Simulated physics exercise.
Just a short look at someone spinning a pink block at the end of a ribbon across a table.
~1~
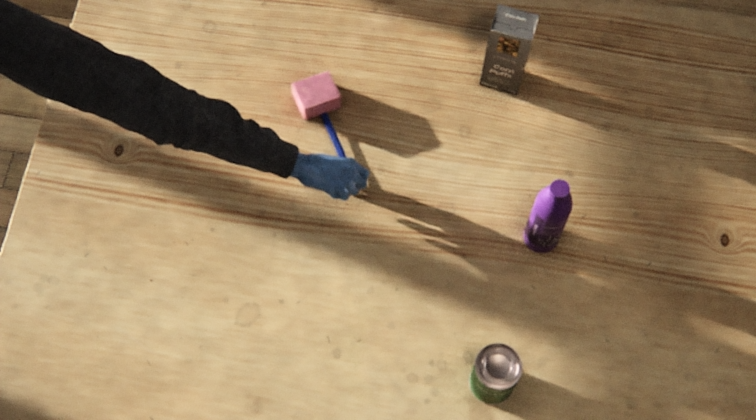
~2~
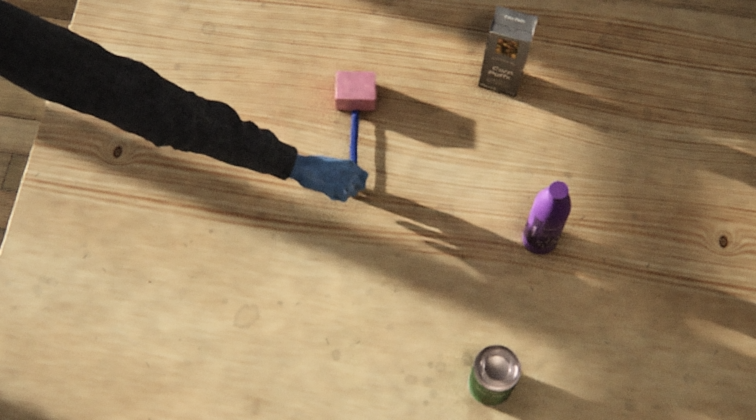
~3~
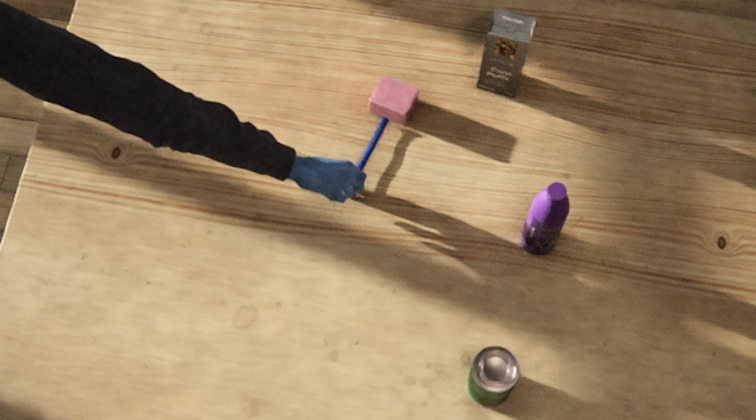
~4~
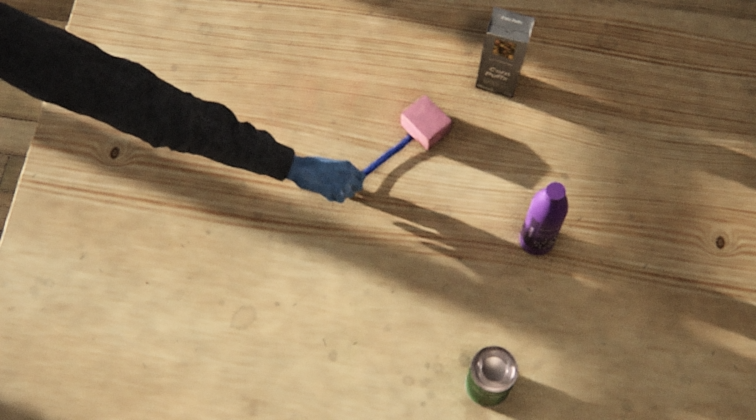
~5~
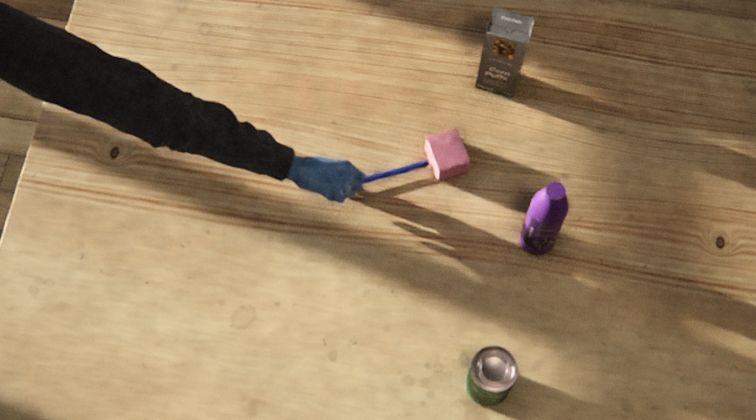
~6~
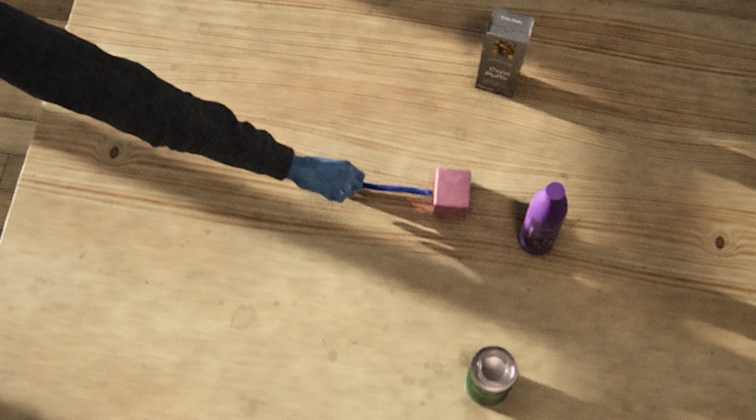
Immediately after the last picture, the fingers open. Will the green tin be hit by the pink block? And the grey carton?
As for the outcome, the green tin will not be hit, the grey carton will not be hit.
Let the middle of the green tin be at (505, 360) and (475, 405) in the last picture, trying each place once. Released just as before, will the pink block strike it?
Not hit, then not hit.
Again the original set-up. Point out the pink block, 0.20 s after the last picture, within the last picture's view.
Somewhere about (408, 371), I'd say.
Then, 0.08 s later than the last view, block near (434, 268).
Then, 0.20 s later than the last view, block near (408, 370).
Finally, block off the table. The green tin stays untouched and the grey carton remains clear.
